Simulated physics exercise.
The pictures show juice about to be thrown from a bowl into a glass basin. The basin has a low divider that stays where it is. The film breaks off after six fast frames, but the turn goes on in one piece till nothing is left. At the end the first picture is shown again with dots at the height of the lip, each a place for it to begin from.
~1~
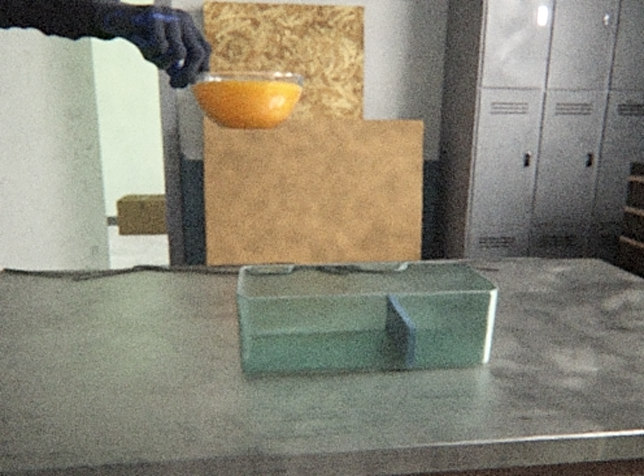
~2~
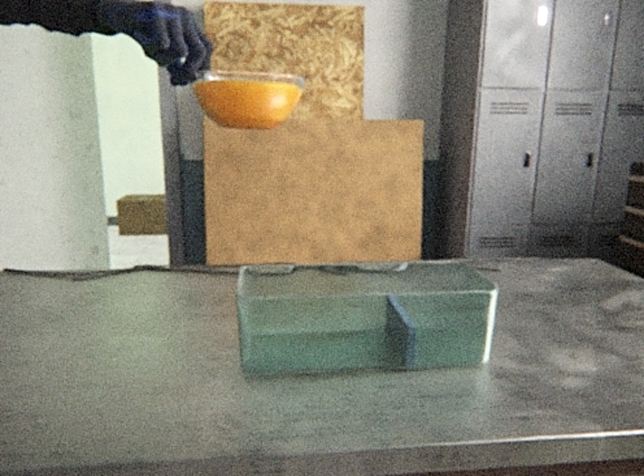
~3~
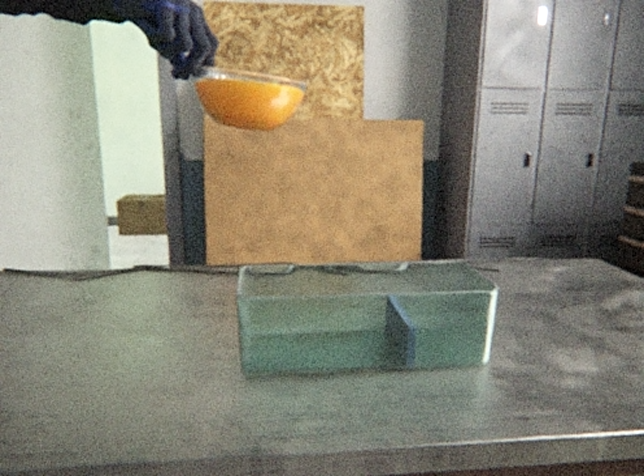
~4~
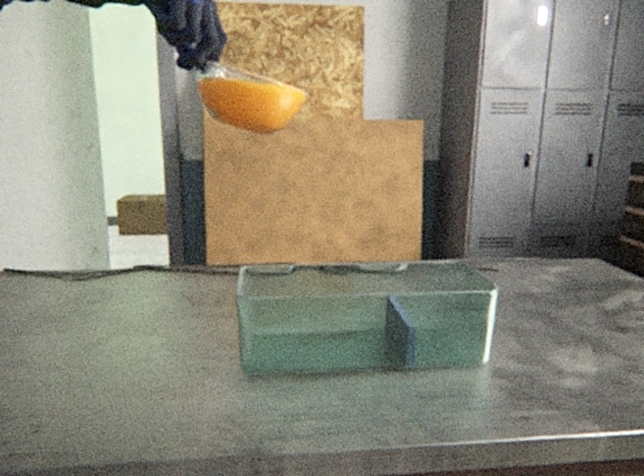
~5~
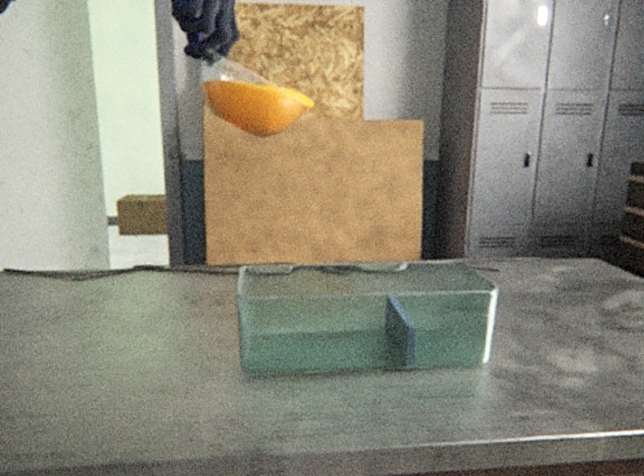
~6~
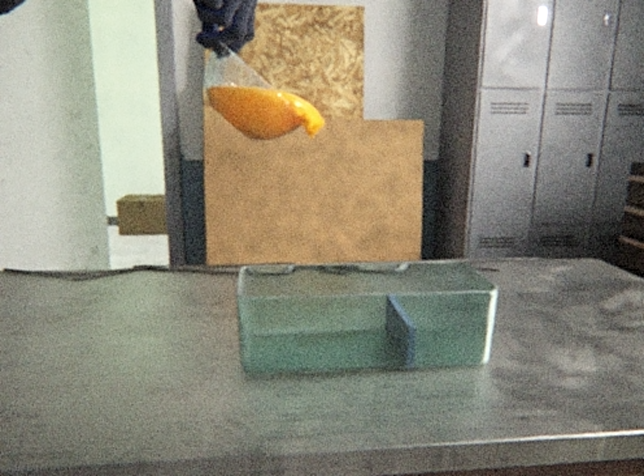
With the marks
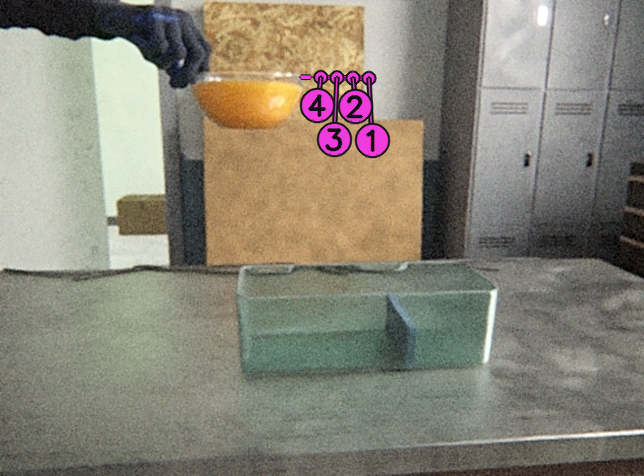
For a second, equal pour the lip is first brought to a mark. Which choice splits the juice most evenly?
Choose 2.
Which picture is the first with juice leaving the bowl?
In picture 5.
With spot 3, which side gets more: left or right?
The left side.
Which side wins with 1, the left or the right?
More ends on the right.
On the marked copy, 1 at (368, 78); 2 at (352, 78); 3 at (337, 77); 4 at (320, 77).
If 1 is chosen, about 32 % ends left of the wall and 65 % right of it; 3 % is lost outside.
If 2 is chosen, about 52 % ends left of the wall and 45 % right of it; 3 % is lost outside.
If 3 is chosen, about 74 % ends left of the wall and 21 % right of it; 4 % is lost outside.
If 4 is chosen, about 93 % ends left of the wall and 3 % right of it; 4 % is lost outside.
